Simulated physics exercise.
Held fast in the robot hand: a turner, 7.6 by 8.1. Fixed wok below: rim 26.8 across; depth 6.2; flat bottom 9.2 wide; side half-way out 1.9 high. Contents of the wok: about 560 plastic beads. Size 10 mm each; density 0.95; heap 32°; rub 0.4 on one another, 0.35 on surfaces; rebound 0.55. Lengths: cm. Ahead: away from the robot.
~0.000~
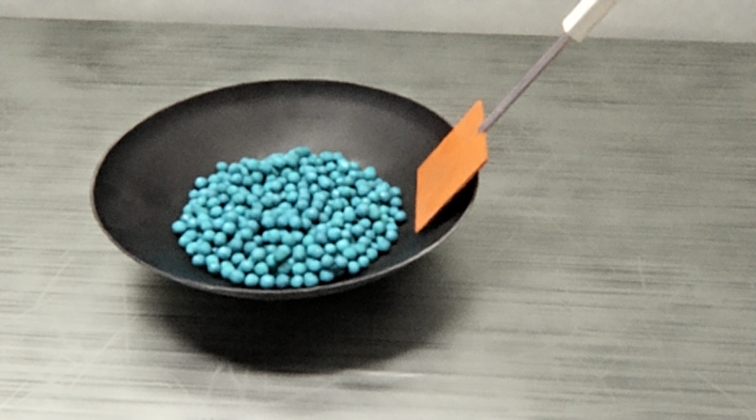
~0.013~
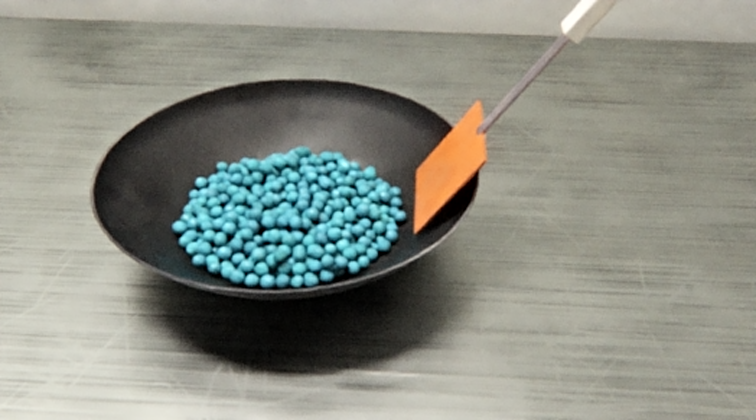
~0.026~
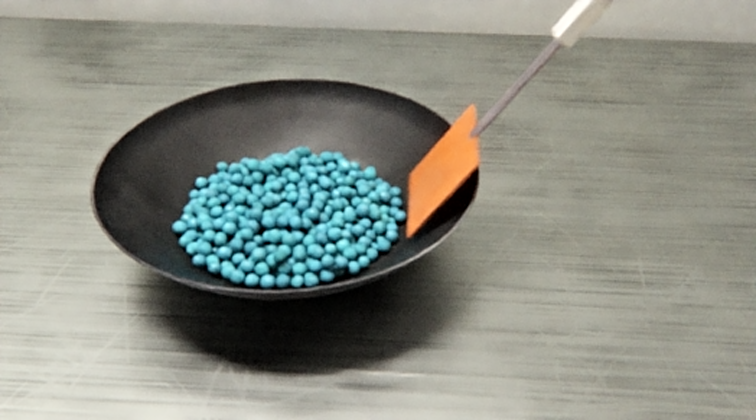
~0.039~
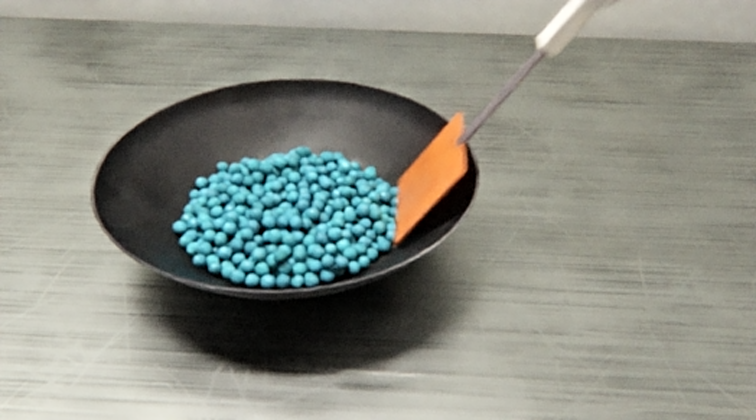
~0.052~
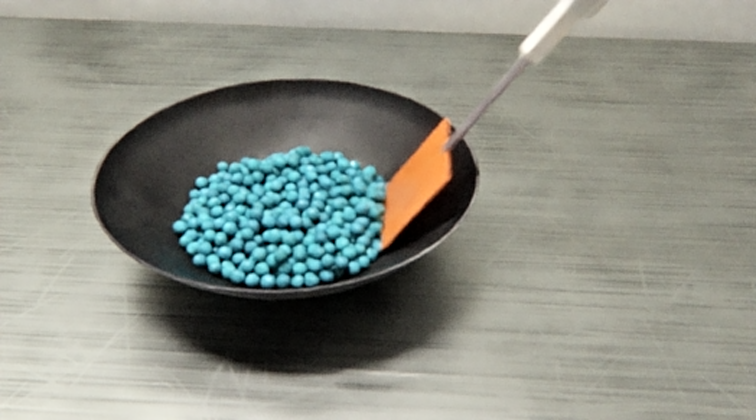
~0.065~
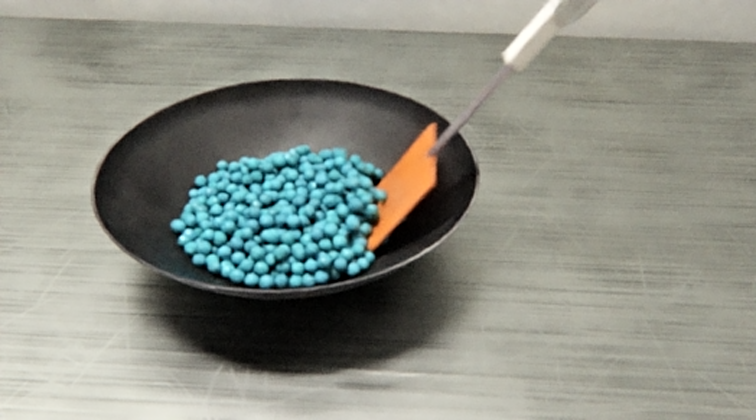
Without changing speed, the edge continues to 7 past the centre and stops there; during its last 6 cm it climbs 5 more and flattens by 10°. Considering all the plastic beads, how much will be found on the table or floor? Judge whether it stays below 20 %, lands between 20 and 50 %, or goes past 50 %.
It stays below 20 %.
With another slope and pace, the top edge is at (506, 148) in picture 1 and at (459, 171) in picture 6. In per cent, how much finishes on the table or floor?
It comes to something like 10 %, give or take.
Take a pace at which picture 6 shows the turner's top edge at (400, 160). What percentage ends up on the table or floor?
Some 25 percent.
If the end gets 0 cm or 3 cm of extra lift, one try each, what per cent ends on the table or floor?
10 and 10 per cent.
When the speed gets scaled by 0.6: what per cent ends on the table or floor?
0 %.
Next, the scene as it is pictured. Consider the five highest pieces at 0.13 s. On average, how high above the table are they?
Around 6 cm above the table.
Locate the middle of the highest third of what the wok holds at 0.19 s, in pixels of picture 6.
(207, 180).
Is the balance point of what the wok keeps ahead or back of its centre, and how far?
I'd put it at roughly 3.5 cm toward the front.
By 0.13 s, sloping 56°, highest piece 8 above the table; 561 in the wok.
By 0.19 s, sloping 52°, highest piece 9 above the table; 561 in the wok.
By 0.42 s, sloping 46°, highest piece 8 above the table; 503 in the wok, 37 on the table or floor, 21 on the blade or in flight.
By 1.47 s, sloping 46°, highest piece 6 above the table; 503 in the wok, 58 on the table or floor.
Final count, 503 in the wok, 58 on the table or floor. That is 10 % on the table or floor.
